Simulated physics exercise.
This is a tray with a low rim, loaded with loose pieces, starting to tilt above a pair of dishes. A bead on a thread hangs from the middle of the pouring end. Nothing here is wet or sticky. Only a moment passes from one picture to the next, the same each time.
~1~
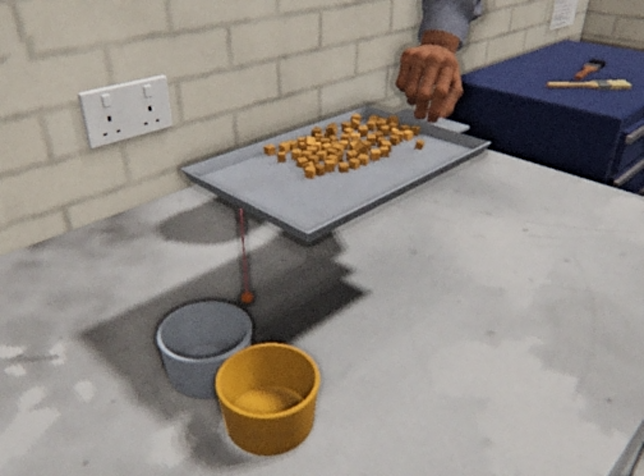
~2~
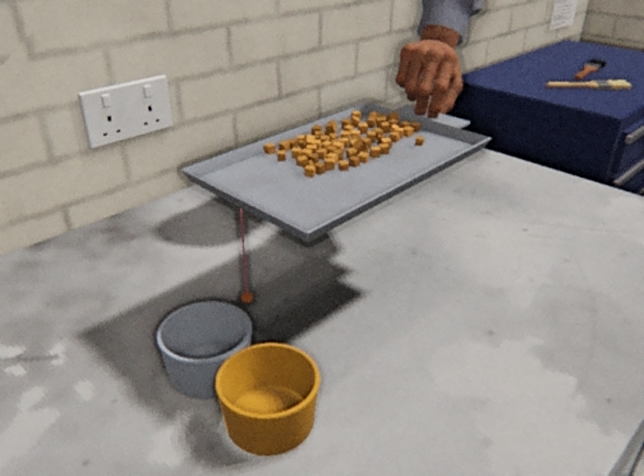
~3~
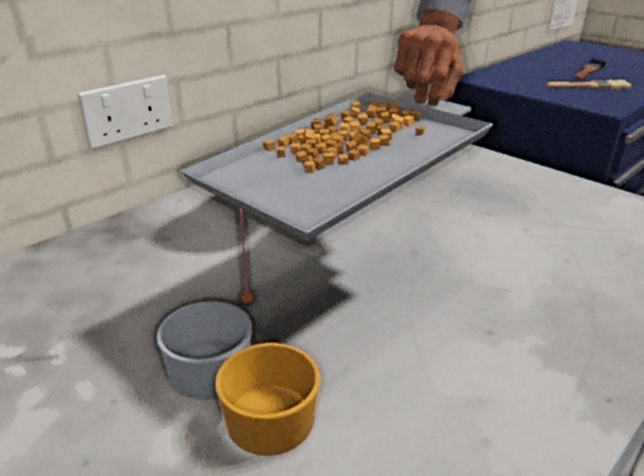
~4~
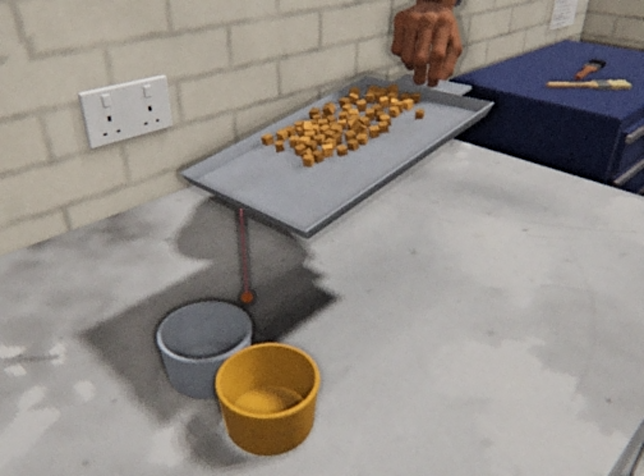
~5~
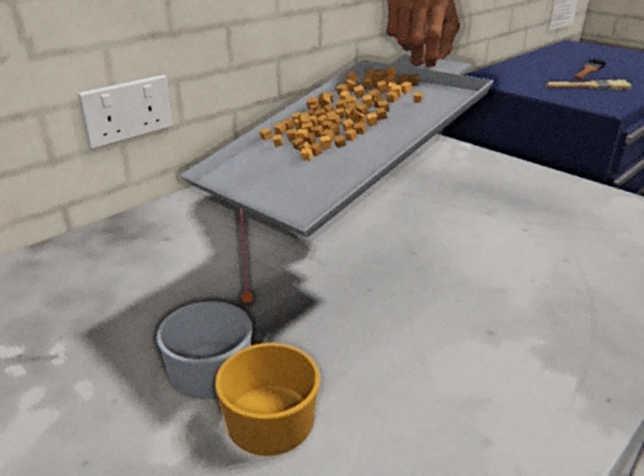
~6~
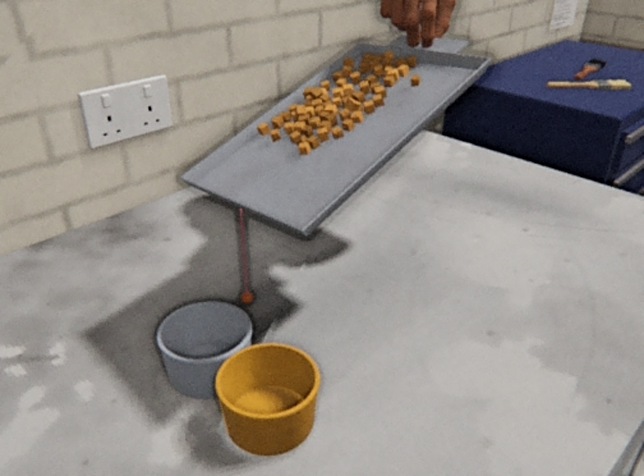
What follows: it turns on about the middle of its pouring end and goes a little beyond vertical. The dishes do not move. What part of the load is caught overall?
The two hold only the smaller part of the load.
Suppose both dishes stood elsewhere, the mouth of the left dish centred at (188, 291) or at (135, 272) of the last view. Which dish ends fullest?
At the first place the dish on the left, at the second the dish on the right.
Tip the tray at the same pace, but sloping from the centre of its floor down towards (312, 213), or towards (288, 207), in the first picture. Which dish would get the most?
One: The right-hand dish. Two: The right dish.
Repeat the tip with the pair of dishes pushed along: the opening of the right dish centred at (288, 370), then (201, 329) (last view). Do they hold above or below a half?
One: Less than half. Two: Above a half.
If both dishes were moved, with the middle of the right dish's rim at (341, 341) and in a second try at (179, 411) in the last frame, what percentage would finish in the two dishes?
The first gives 0 %, the second 10 %.
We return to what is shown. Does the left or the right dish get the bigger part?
That is the left one.
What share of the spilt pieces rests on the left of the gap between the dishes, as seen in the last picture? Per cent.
Near 90 %.
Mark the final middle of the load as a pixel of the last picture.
Roughly at (157, 353).
Soon after the last picture, tray tipped steeply; most on the tray; about a quarter in the air.
A little later, tray tipped right over; a stray few on the tray; about a quarter in the left dish; about two thirds outside both; a small part in the air.
Later still, tray tipped past a quarter turn; about a third in the left dish; about two thirds outside both.
At rest, tray tipped past a quarter turn; none in the right dish; about a third in the left dish; about two thirds outside both.
